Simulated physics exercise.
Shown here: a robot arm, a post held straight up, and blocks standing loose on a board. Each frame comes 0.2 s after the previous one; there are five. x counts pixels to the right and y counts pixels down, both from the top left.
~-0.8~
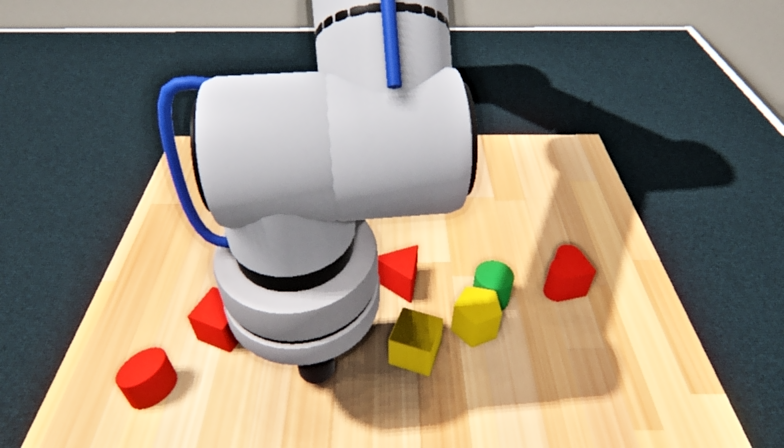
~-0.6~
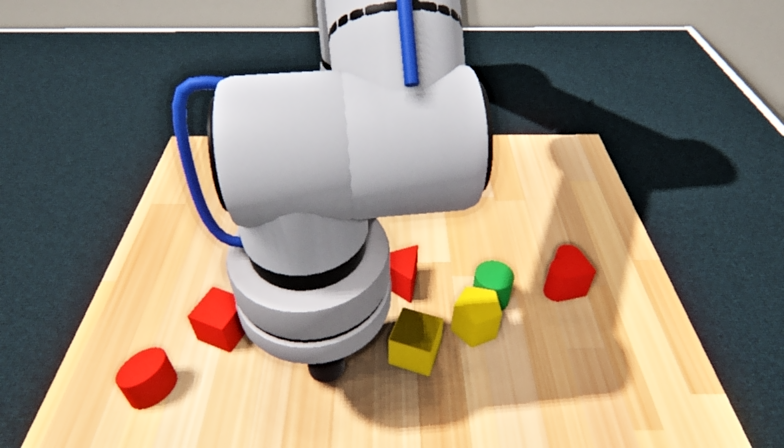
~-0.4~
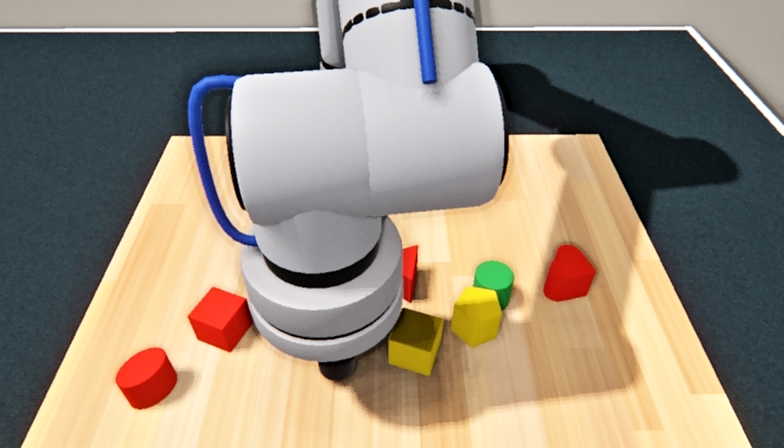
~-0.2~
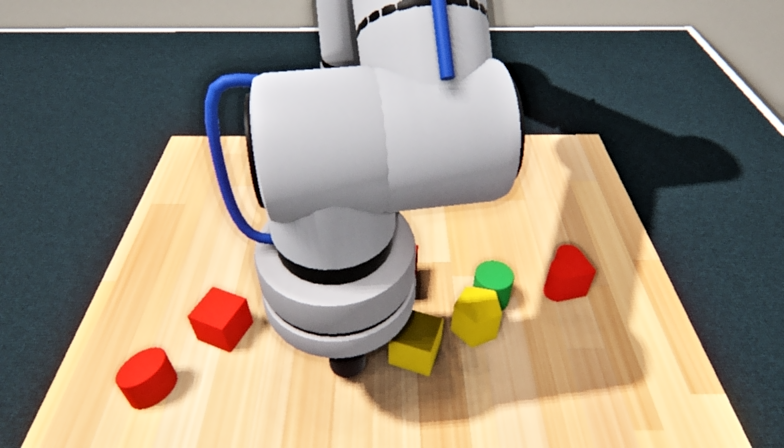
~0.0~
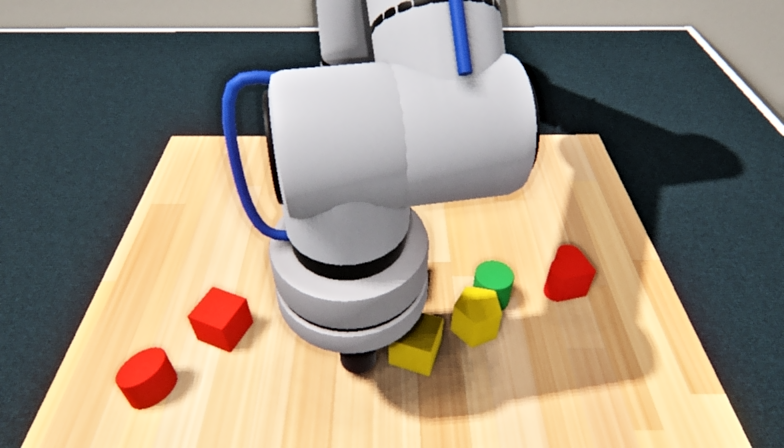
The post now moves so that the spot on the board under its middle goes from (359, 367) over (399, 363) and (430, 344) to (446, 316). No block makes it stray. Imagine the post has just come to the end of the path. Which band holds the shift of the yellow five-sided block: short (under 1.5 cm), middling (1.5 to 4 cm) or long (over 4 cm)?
Shift: Over 4 cm.
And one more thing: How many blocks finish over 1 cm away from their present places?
Once the path ends, three or more blocks will have shifted.
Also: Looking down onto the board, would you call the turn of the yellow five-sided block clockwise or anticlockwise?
With the clock.
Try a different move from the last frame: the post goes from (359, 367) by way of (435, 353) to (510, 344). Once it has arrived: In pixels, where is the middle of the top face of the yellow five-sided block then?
Final place: (547, 268).
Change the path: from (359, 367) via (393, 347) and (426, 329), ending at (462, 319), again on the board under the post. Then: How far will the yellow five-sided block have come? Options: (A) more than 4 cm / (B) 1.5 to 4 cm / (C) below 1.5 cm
(B)
The first path, step by step. One third of the way, post at (399, 354); yellow four-sided block at (439, 319), turned 15° anticlockwise; yellow five-sided block at (483, 301).
Two thirds of the way, post at (432, 334); yellow four-sided block at (467, 303), turned 35° anticlockwise; yellow five-sided block at (505, 292), turned 25° clockwise; green round block at (510, 261).
At the end, post at (447, 307); red three-sided block unmoved; yellow four-sided block at (486, 285), turned 15° anticlockwise; yellow five-sided block at (528, 287), turned 45° clockwise; green round block at (516, 256).
